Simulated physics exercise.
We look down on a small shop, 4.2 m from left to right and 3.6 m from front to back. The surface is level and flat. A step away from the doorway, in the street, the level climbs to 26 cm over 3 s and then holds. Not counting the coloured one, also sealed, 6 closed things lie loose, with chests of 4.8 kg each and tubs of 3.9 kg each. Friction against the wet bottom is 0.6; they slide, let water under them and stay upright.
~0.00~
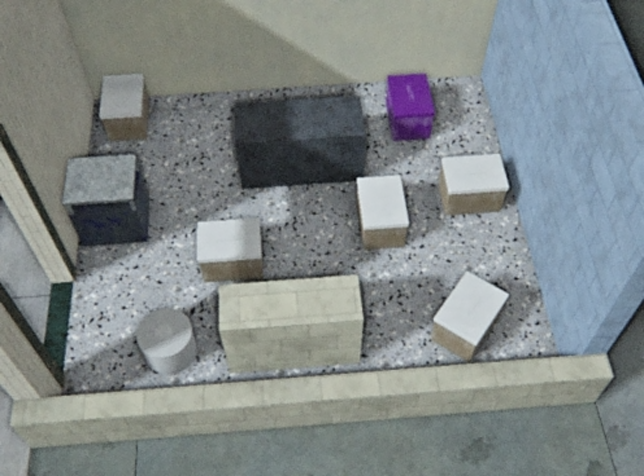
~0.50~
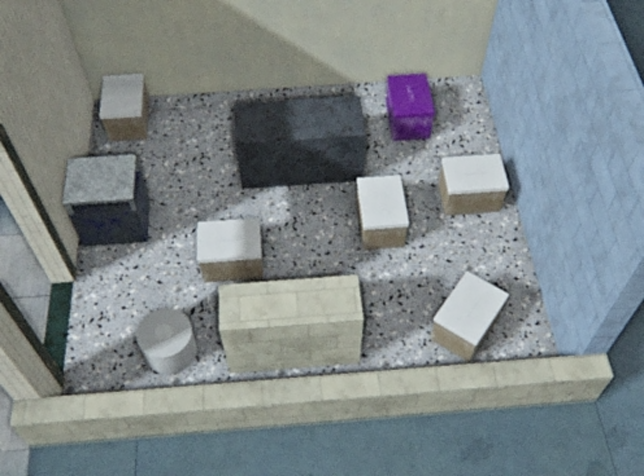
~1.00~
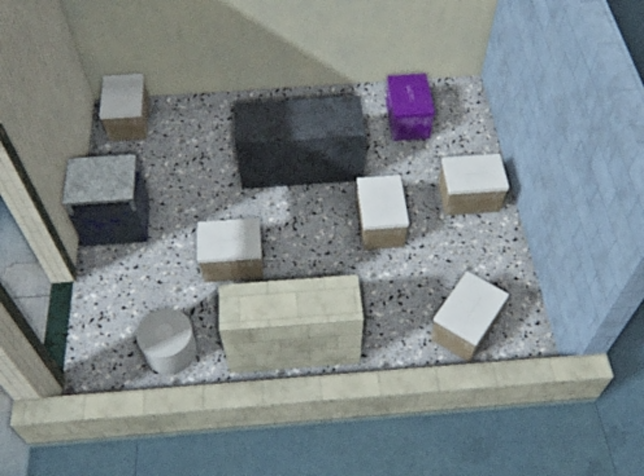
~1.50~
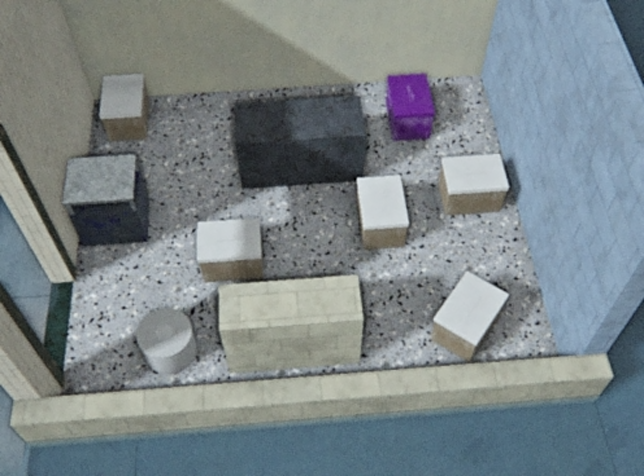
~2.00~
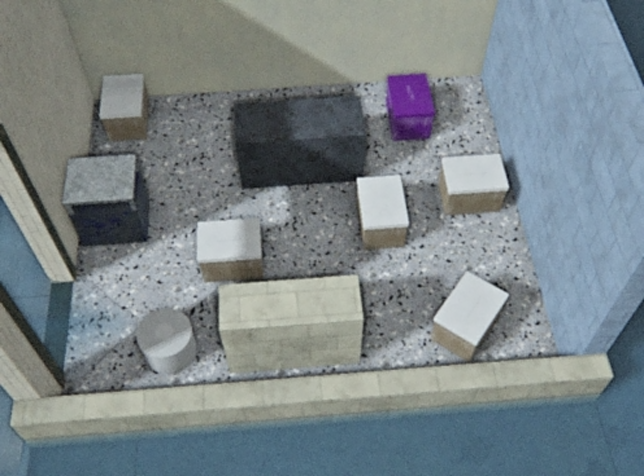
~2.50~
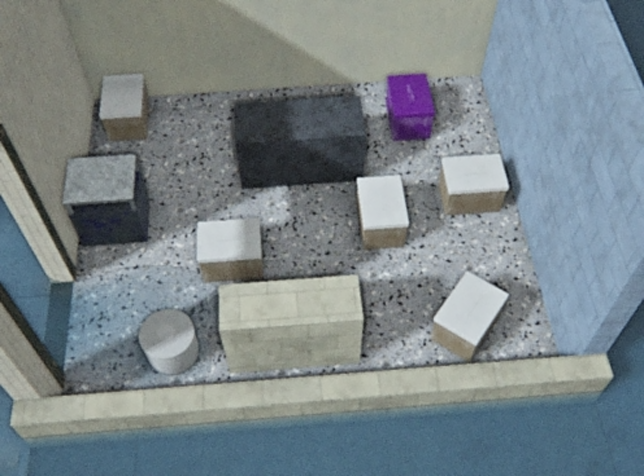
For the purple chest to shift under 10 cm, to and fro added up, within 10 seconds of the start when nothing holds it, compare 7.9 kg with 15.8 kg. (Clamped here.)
The lighter amount and the heavier both fall short.
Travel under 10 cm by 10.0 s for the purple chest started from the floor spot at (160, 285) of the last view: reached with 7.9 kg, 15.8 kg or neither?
Looking at the loads, neither keeps it.
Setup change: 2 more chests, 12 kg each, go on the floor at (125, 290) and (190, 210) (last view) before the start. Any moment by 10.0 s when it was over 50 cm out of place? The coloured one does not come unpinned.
The first comes out above the threshold, the second below the threshold.
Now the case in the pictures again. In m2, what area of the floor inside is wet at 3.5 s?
About 4.5 m2.
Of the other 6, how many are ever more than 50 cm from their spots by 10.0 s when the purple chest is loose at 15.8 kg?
I get 4.
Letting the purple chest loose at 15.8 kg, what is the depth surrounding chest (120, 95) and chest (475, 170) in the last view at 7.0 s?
Depths: Near 1 cm, then near 11 cm.
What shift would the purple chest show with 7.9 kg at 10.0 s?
It would be some 150 cm from its spot.
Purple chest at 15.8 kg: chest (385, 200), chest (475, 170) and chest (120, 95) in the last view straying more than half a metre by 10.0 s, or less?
Exceeds it; exceeds it; falls short.
After 3.5 s the purple chest would be 0 cm from its start with 7.9 kg and 0 cm from its start with 15.8 kg; 0 cm of water round it then.
After 4.5 s the purple chest would be 0 cm from its start with 7.9 kg and 0 cm from its start with 15.8 kg; 0 cm of water round it then.
After 7.0 s the purple chest would be 0 cm from its start with 7.9 kg and 0 cm from its start with 15.8 kg; 3 cm of water round it then.
After 10.0 s the purple chest would be 154 cm from its start with 7.9 kg and 91 cm from its start with 15.8 kg; 7 cm of water round it then.
